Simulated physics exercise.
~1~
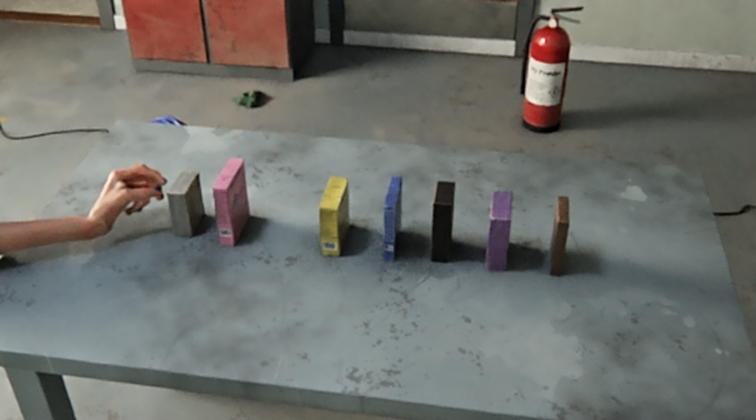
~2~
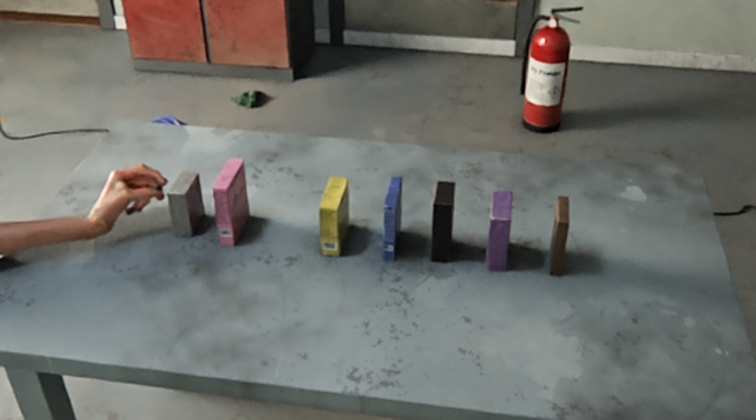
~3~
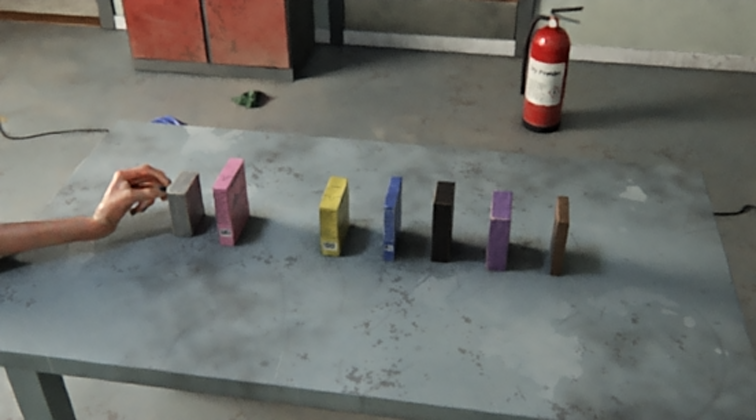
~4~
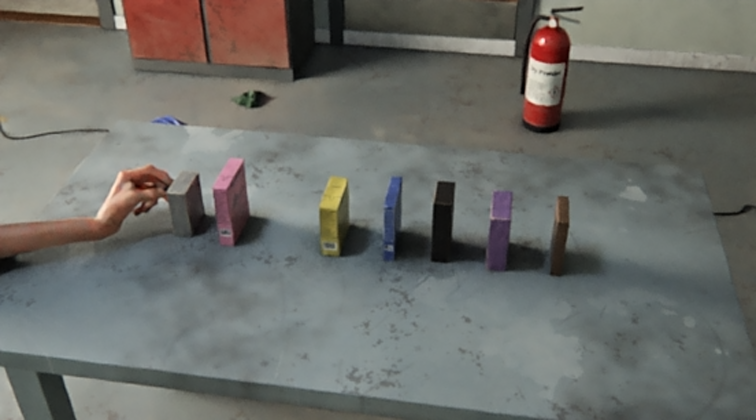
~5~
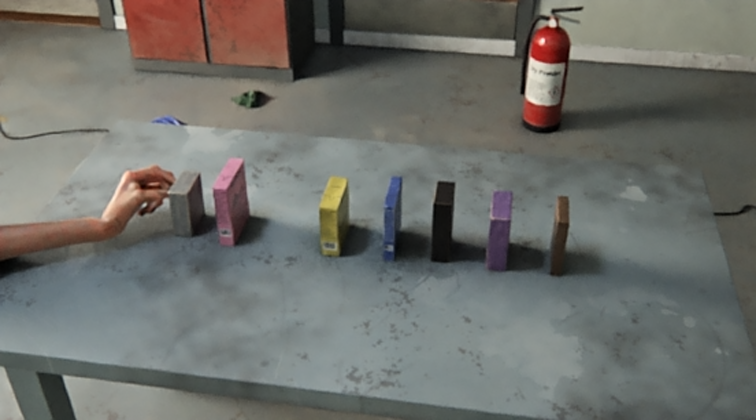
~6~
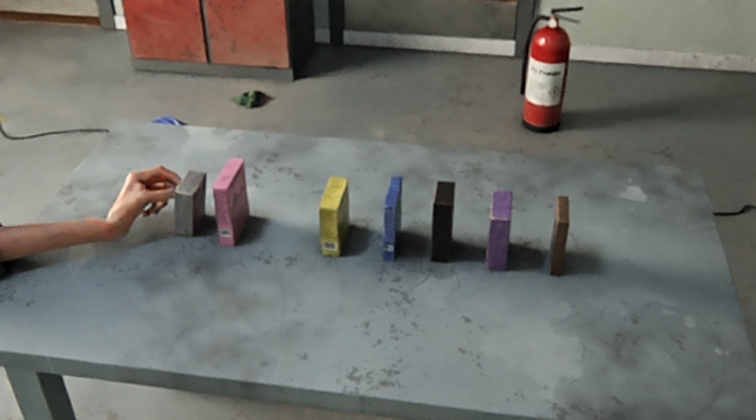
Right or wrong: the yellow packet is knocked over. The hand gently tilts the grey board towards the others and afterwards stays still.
Wrong.
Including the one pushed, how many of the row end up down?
That makes 2 altogether.
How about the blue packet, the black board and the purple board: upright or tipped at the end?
The blue packet stays up, the black board stays up and the purple board stays up.
Then, 0.40 s after the last picture, grey board 63° over; pink packet tipped 41° from how it was.
Then, 0.50 s after the last picture, grey board 75° over; pink packet on its side.
At rest, tipped over on the table, pink packet; the other 4 in place. Seen from the same camera at the end, yellow packet near (335, 216).
